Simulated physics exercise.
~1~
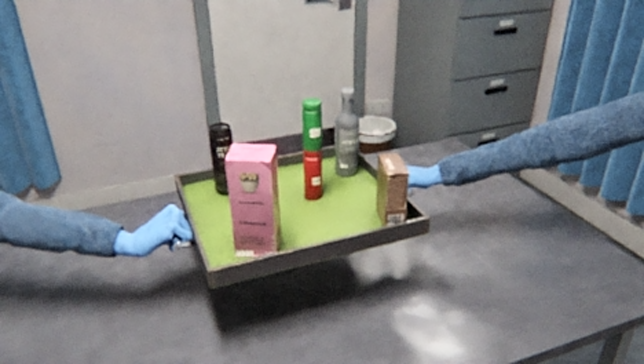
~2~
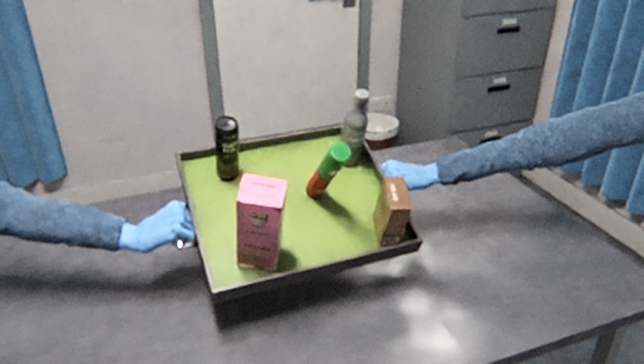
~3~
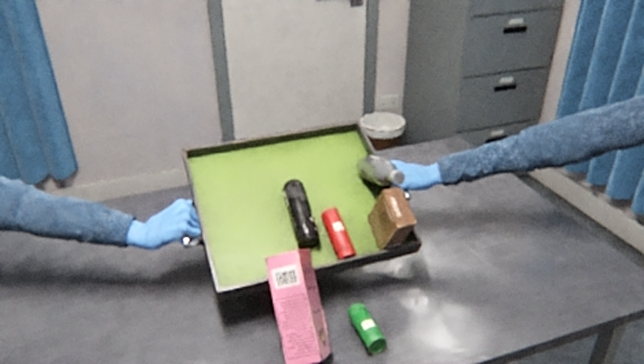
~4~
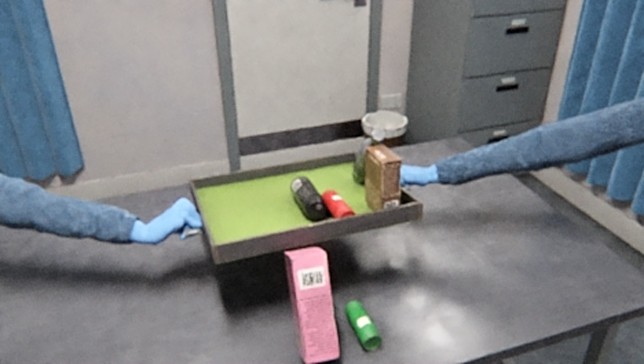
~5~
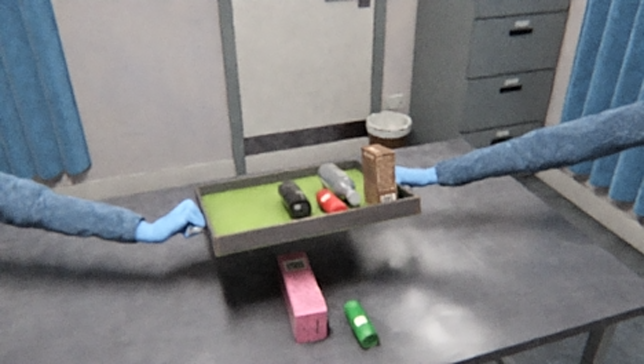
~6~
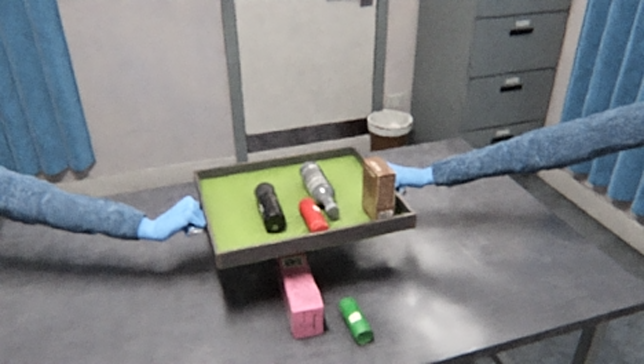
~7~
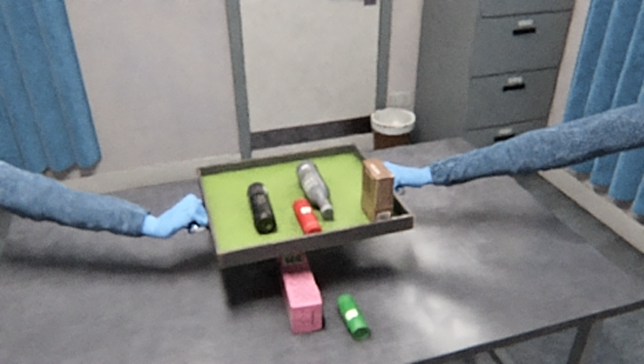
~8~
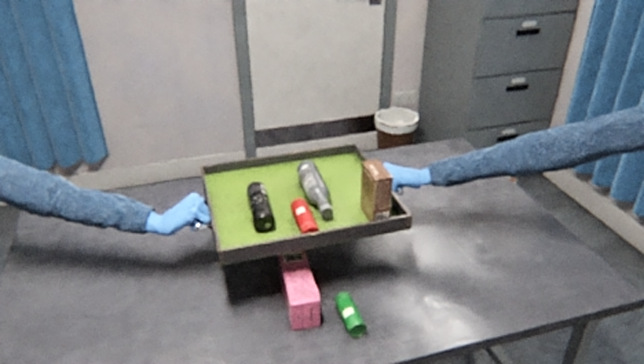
The footage shows two gloved hands tilting a tray of upright items towards the viewer, toppling several and sending a pink carton and green shaker onto the table, then tipping it back and levelling it, with the black can, red shaker and grey bottle lying beside the upright brown packet.
